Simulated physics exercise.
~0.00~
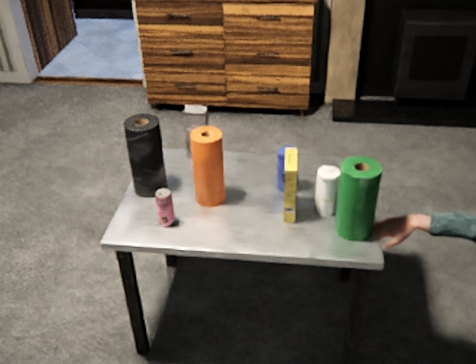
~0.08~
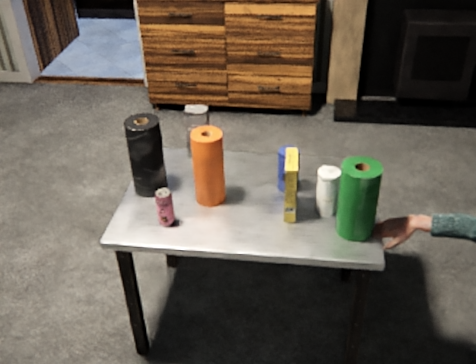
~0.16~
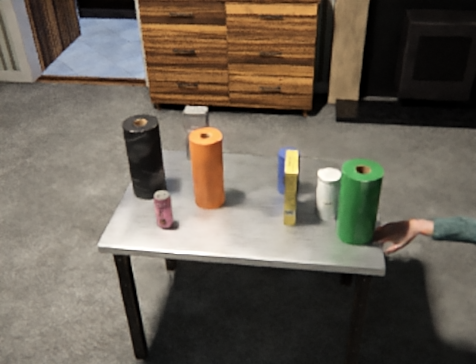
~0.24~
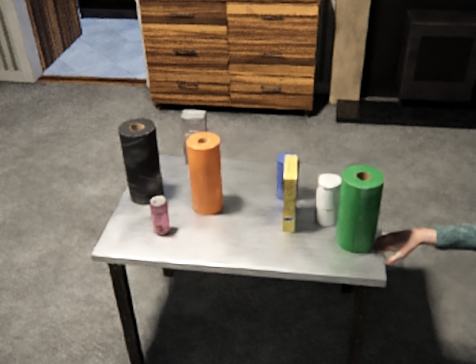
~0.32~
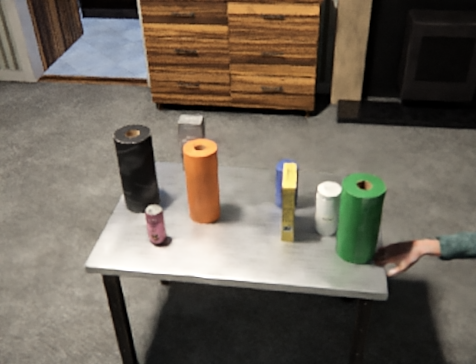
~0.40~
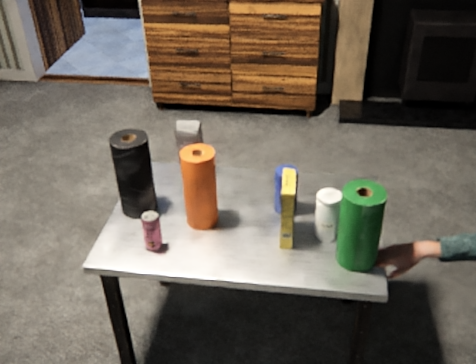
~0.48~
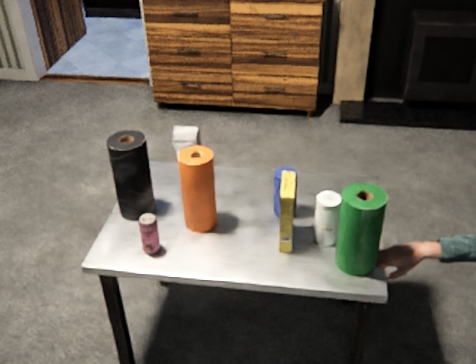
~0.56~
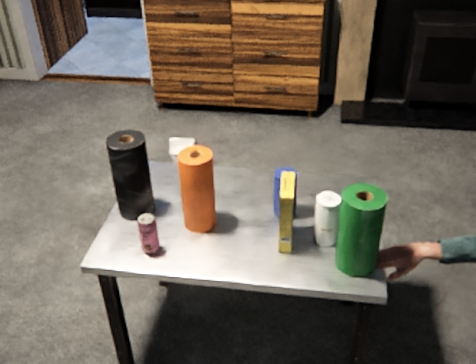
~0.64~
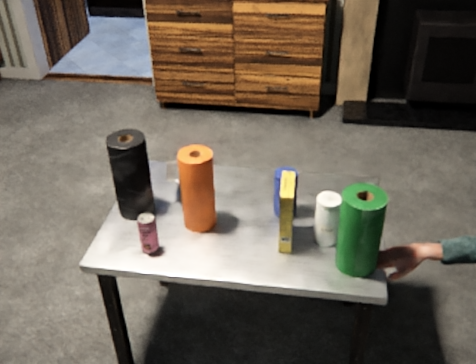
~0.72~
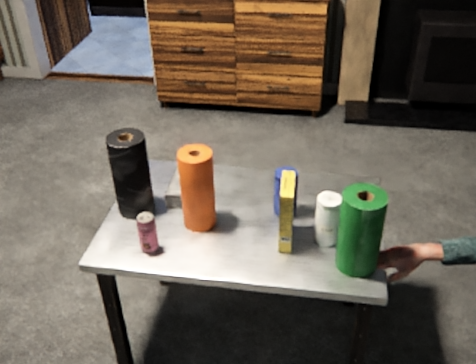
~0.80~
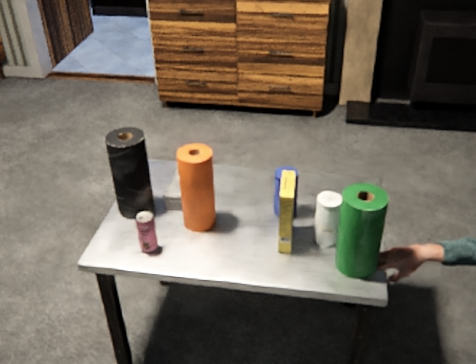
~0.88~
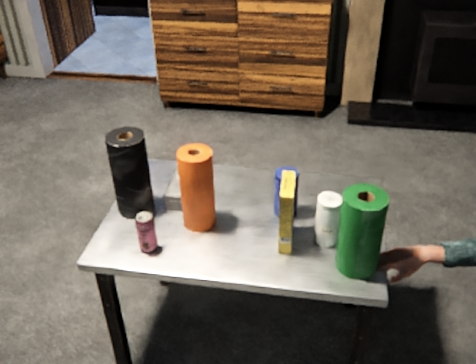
A hand at the right edge of a pale grey side table stays by its corner as the table slides a short way towards the viewer. Seen from slightly above, in a room with grey carpet and a wooden chest of drawers behind, it holds a black roll and a small pink can on the left, an orange roll, yellow and blue containers, a white jar and a green roll on the right. The grey carton at the back leans, then topples behind the orange roll. The table stops, and everything else stays upright.
